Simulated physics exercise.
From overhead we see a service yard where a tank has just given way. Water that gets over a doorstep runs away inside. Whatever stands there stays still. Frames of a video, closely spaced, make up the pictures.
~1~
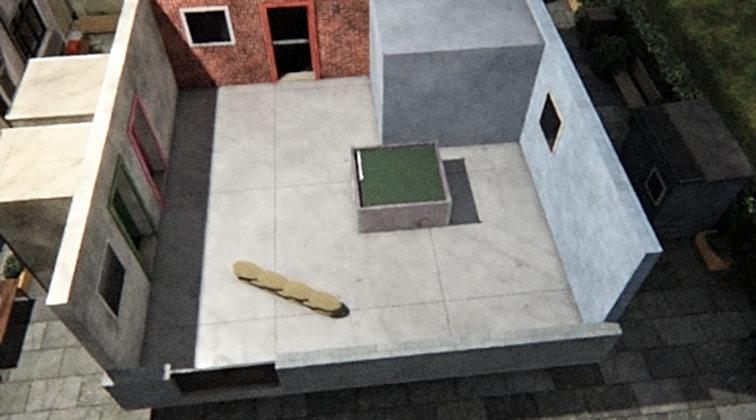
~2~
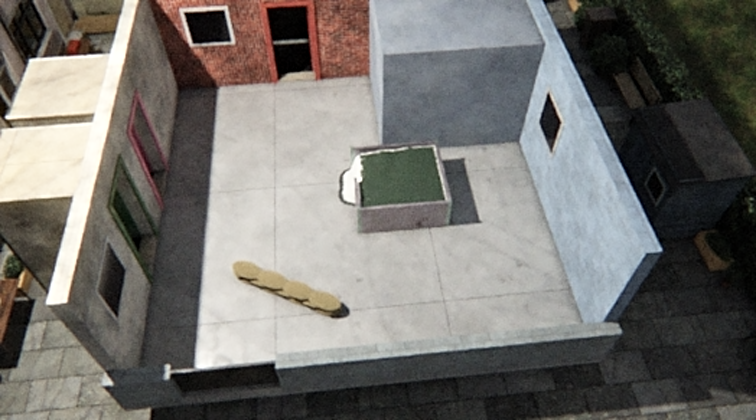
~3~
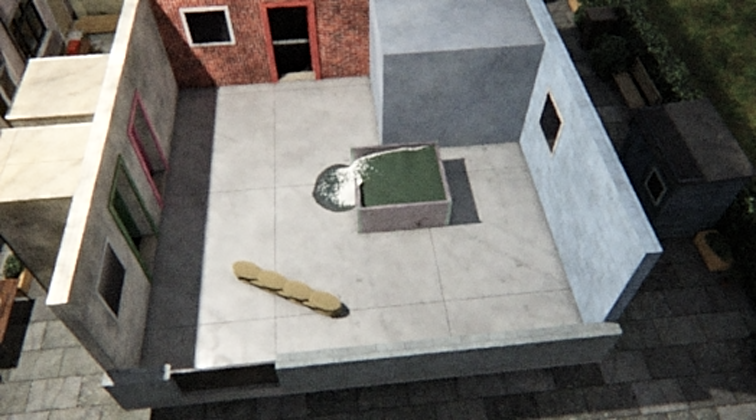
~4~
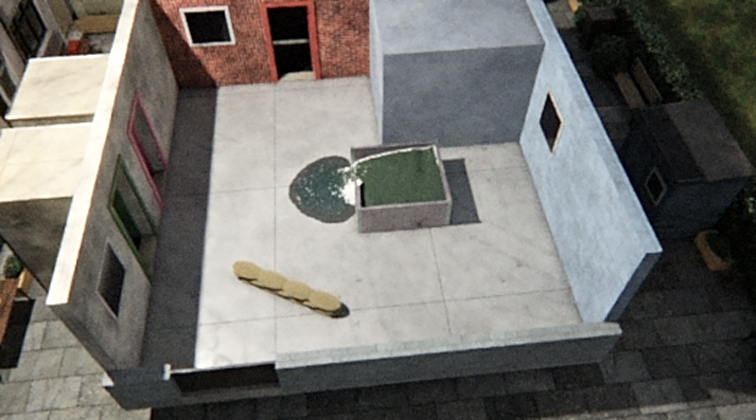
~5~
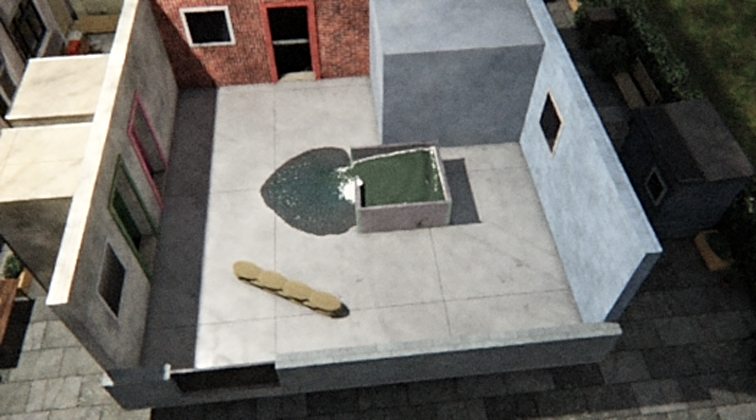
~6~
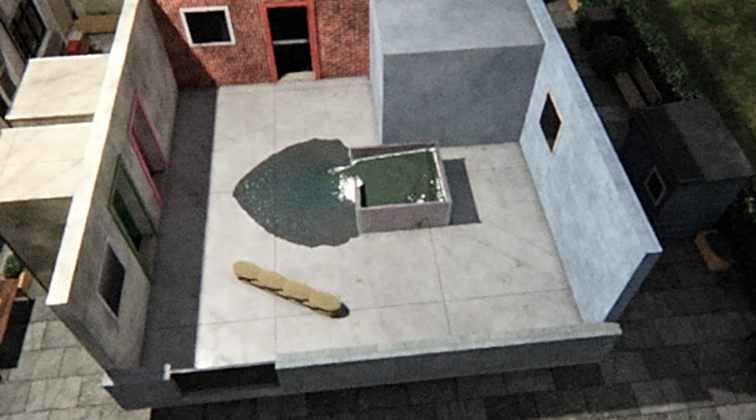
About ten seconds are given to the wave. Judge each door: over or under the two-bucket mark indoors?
My call: Pink door, over; green door, under; red door, under.
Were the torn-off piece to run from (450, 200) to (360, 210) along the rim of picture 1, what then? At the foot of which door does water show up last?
That would be the red-painted one.
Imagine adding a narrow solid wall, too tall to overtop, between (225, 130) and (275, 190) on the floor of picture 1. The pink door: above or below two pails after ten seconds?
Pink door: Spared.
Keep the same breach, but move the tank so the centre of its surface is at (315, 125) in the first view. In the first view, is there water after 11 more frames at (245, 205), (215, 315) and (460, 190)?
In order, the three spots end up untouched, untouched and untouched.
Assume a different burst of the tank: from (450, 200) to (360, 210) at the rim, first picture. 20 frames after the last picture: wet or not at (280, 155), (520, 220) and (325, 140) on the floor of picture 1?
The first spot is spared, the second swamped, the third spared.
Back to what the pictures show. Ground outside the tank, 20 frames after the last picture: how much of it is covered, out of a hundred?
It comes to 40 per cent.
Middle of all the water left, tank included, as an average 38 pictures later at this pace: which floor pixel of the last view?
Centre of the water: Near (267, 191).
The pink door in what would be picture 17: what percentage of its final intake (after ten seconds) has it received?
About 30 per cent.
A moment on, water covers 25 % of the floor; the pink door wet at the sill, nothing in, the green door not reached, the red door not reached.
Next, water covers 35 % of the floor; the pink door over two buckets in, the green door wet at the sill, nothing in, the red door not reached.
Then, water covers 40 % of the floor; the pink door over two buckets in, the green door wet at the sill, nothing in, the red door wet at the sill, nothing in.
Later, water covers 50 % of the floor; the pink door far over two buckets in, the green door wet at the sill, nothing in, the red door wet at the sill, nothing in.
In the end, water covers 65 % of the floor; the pink door far over two buckets in, the green door wet at the sill, nothing in, the red door wet at the sill, nothing in.
